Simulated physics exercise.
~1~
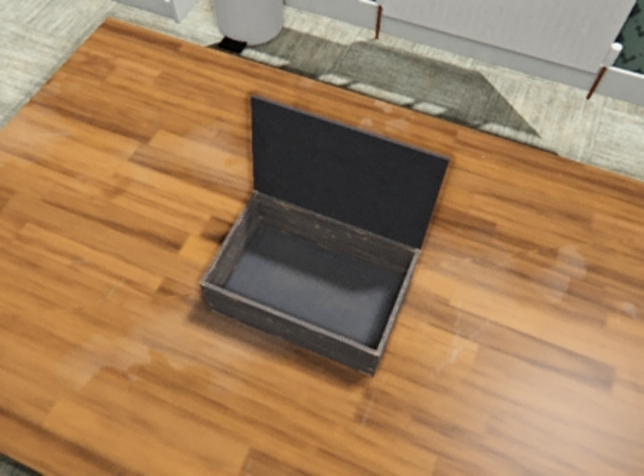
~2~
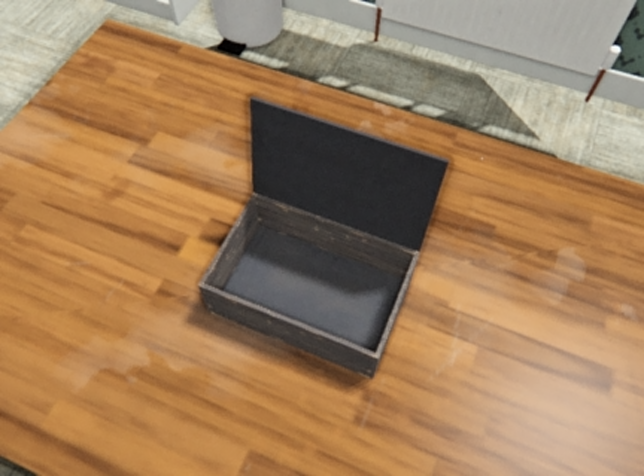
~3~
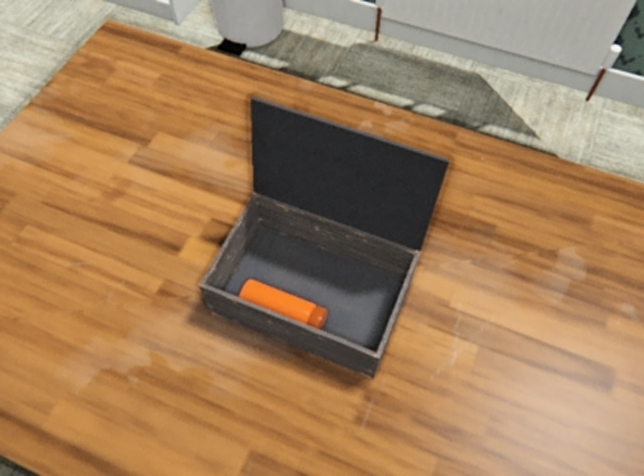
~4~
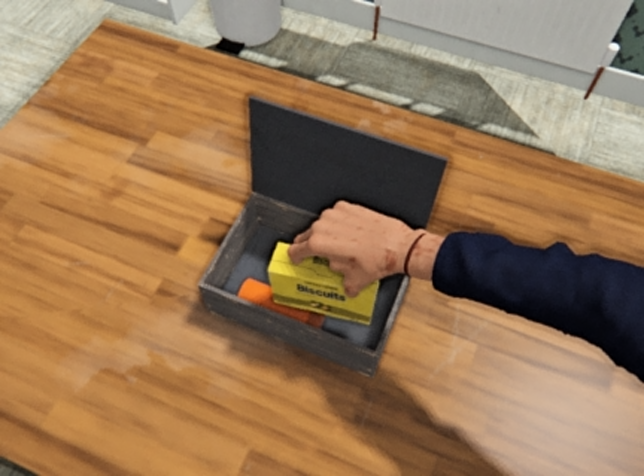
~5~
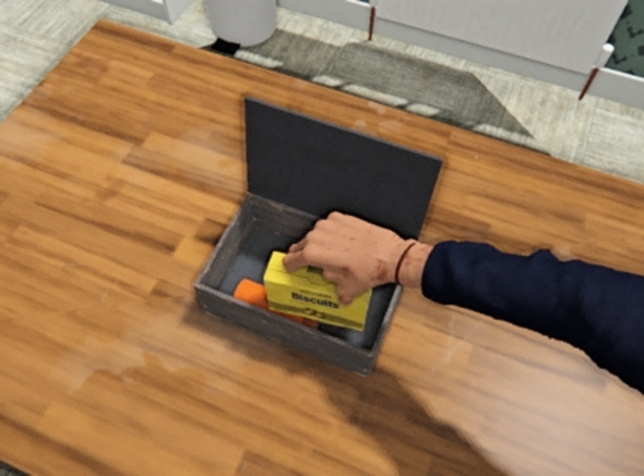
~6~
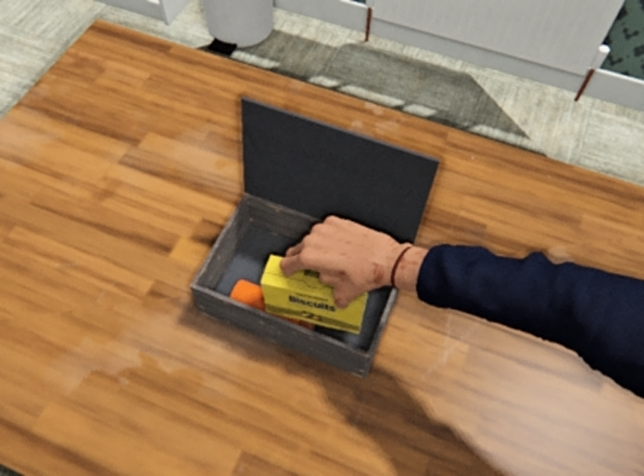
On a wooden tabletop, a small dark case stands open and empty, then an orange cylinder lies inside it. A hand in a dark sleeve then holds a yellow packet in the case beside the cylinder, shifting only slightly.
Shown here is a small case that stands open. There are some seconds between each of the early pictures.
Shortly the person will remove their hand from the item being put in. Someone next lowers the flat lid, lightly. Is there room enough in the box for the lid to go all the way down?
My guess is the lid comes to rest fully.
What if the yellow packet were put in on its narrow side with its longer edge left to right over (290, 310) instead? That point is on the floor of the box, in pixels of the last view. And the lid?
Lid: Closed.
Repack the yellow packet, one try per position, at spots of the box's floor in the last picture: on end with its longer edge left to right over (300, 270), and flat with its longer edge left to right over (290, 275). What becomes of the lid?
With the first packing the lid is left gaping; with the second it lowers fully.
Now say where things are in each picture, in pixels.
The last thing is not in view yet, in the first frame.
The last thing is not in view yet, in the second frame.
The last thing is not in view yet; orange shaker (283, 310), in the third frame.
On its way; yellow packet (325, 284), in the fourth frame.
On its way; yellow packet (319, 292), in the fifth frame.
In place under the hand; yellow packet (316, 295), in the sixth frame.
Then, 0.40 s on from there, yellow packet on its side near (330, 277).
Then, 1.40 s on from there, lid 71° above the rim; yellow packet on its side near (330, 277).
Then, 1.70 s on from there, lid 40° above the rim; yellow packet on its side near (330, 277).
Then, 1.90 s on from there, lid 13° above the rim; yellow packet on its side near (330, 277).
In the end, lid shut; toppled in the box, yellow packet; orange shaker unmoved. At the end, from the last picture's camera, yellow packet near (330, 277).
